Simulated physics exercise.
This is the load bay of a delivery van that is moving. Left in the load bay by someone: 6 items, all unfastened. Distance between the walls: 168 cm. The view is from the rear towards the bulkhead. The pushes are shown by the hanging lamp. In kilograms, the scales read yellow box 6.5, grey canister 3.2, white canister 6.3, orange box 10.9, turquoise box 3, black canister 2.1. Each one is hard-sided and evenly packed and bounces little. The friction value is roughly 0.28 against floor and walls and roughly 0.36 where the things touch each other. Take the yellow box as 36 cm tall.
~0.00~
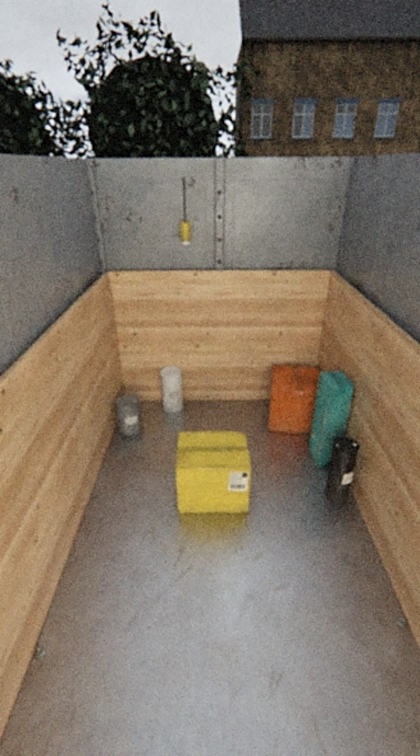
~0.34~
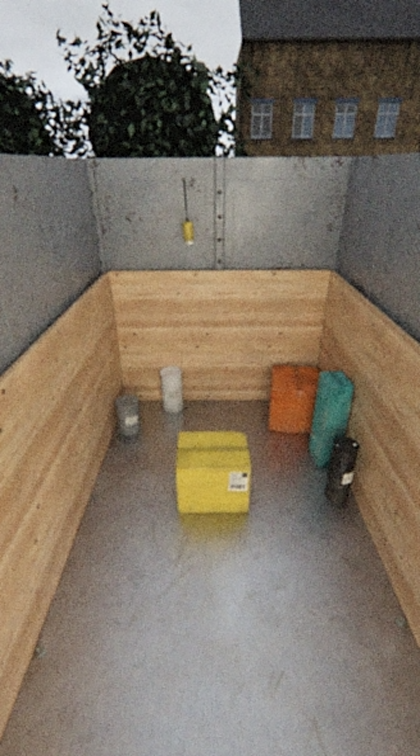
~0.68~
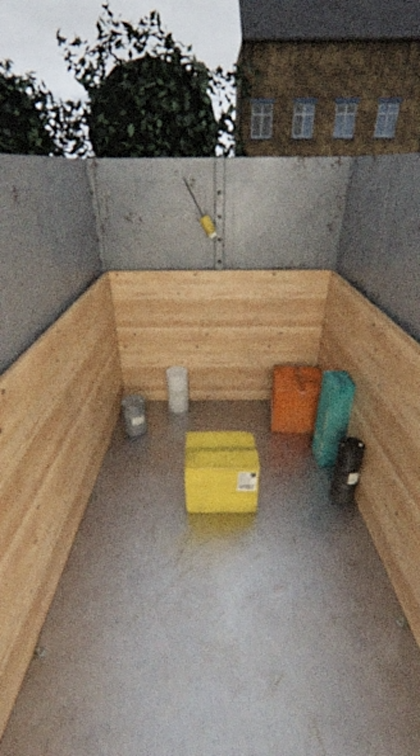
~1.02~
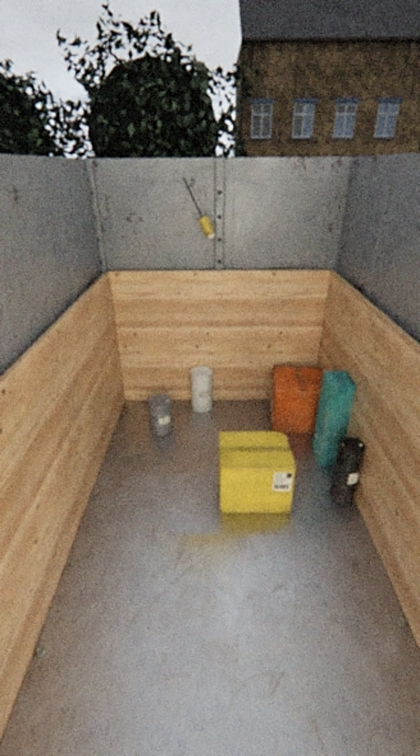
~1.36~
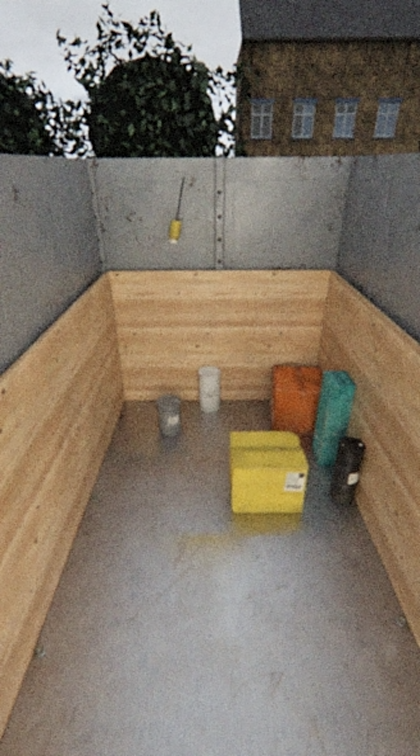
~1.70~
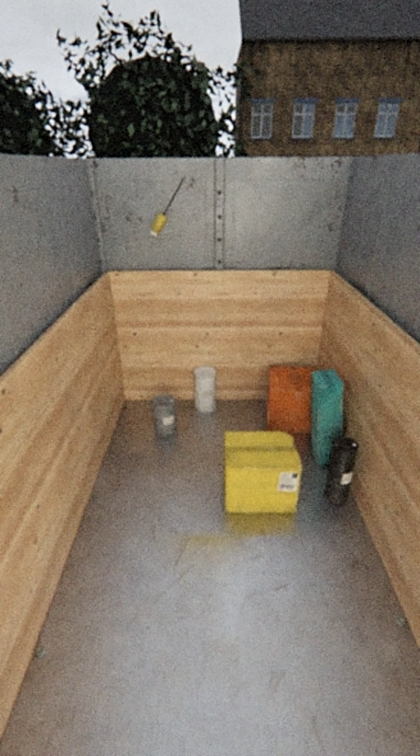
Yellow box sliding right across a van's load bay with two canisters as a hanging lamp swings, then shifting slightly back left.
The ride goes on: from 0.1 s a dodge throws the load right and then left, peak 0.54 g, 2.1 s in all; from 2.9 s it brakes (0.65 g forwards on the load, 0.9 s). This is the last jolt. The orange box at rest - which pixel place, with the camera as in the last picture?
The orange box ends at about (256, 393).
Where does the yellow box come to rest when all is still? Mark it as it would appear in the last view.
Around (207, 437).
After 1.90 s, push 0.31 g left; orange box moved 13 cm near (278, 399); turquoise box 33° off upright; white canister moved 17 cm.
After 2.10 s, push 0.10 g left; orange box moved 26 cm near (263, 399); turquoise box on its side; black canister moved 24 cm.
After 3.30 s, push 0.65 g forwards; orange box moved 32 cm near (255, 394); turquoise box on its side; black canister moved 30 cm.
After 3.50 s, push 0.65 g forwards; orange box moved 32 cm near (256, 393); turquoise box on its side; black canister 4° off upright.
In the end (5.9 s), toppled in the load bay, turquoise box and black canister; not toppled but over 15 cm from the start, yellow box, grey canister and orange box; the last one under 15 cm from the start. In the last view, orange box near (256, 393).
